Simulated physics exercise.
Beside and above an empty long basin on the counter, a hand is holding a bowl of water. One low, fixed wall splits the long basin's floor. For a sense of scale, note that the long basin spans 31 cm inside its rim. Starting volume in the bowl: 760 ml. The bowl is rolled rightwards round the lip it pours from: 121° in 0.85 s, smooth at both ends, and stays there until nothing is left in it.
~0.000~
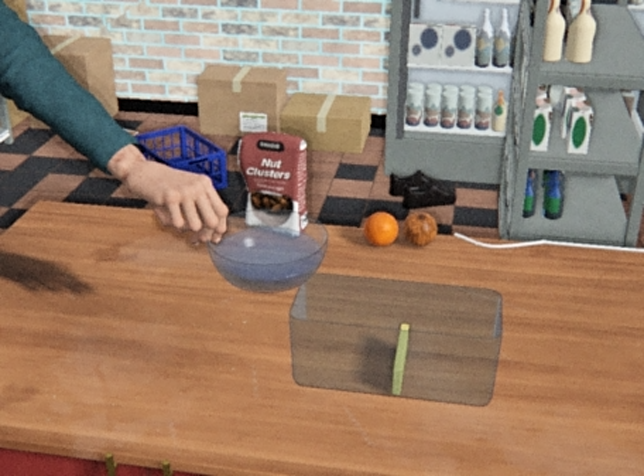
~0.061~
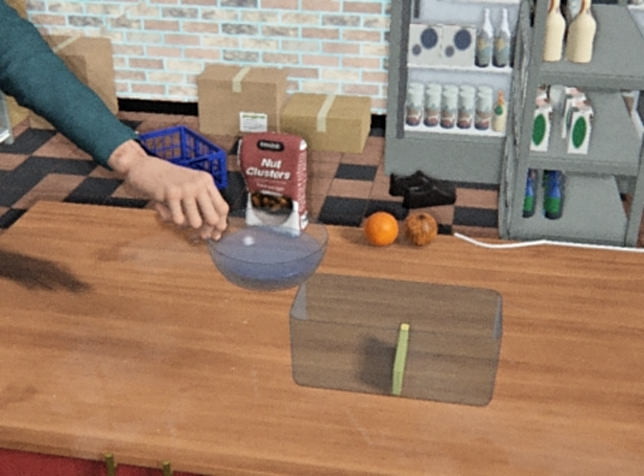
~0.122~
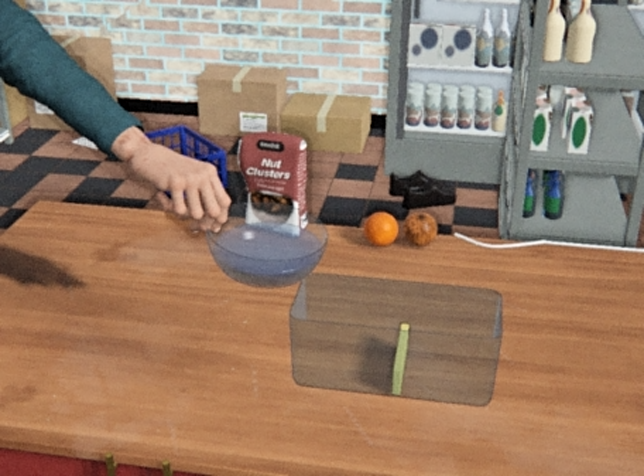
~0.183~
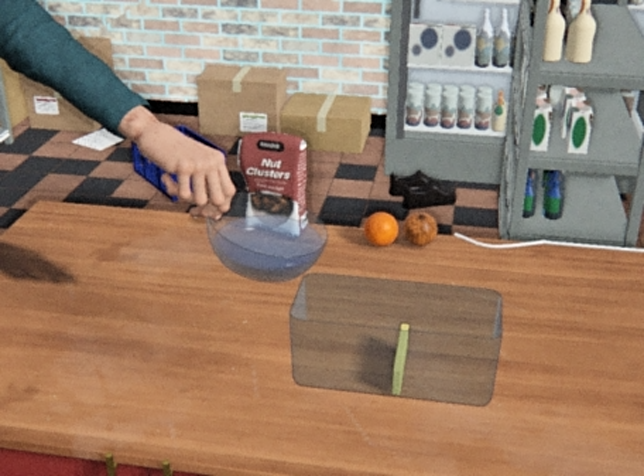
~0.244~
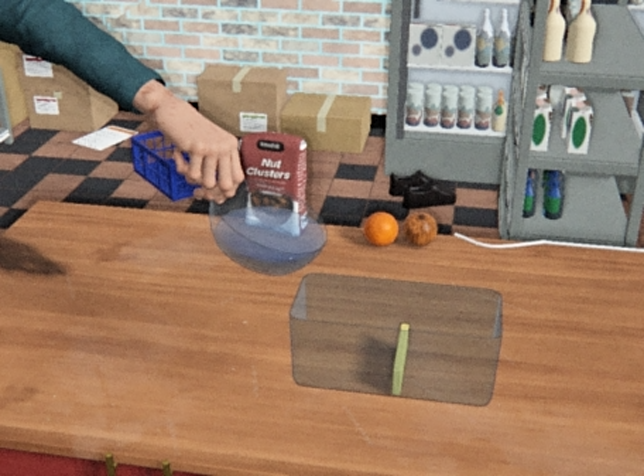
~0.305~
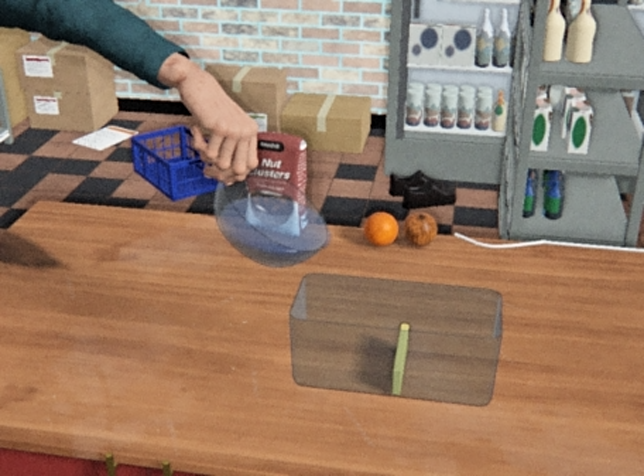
The clip opens with a hand holding a clear bowl of bluish water above a wooden counter, beside an empty, see-through long basin with a green strip. The hand tilts the bowl rightwards, slowly at first and then more steeply, rising as the water shifts towards the bowl's right rim.
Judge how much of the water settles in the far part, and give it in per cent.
Some 44 per cent settles in the far part.
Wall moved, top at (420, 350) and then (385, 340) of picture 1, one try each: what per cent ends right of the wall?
15 % and 70 %.
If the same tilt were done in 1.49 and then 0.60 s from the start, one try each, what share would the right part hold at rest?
Roughly 25 per cent the first time and 50 per cent the second.
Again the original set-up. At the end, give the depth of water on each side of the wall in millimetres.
Left roughly 20 mm; right roughly 18 mm.
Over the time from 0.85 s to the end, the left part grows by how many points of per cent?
It comes to near 8 per cent.
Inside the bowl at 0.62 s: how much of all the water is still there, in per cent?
Near 12 in a hundred.
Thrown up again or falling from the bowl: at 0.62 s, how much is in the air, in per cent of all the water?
At that moment, about 56 percent.
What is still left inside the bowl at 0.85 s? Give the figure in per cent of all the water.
About 0 % is still there.
Then, 0.62 s in, the tilt is 100° and 12 per cent is still to pour, 28 is left of the wall and 3 right of it.
Then, 0.85 s in, the tilt is 121° and 0 per cent is still to pour, 45 is left of the wall and 46 right of it.
Then, 1.09 s in, the tilt is 121° and 0 per cent is still to pour, 53 is left of the wall and 43 right of it.
Then, 1.35 s in, the tilt is 121° and 0 per cent is still to pour, 53 is left of the wall and 44 right of it.
Finally, 53 per cent lies left of the wall, 44 right of it and 3 outside.
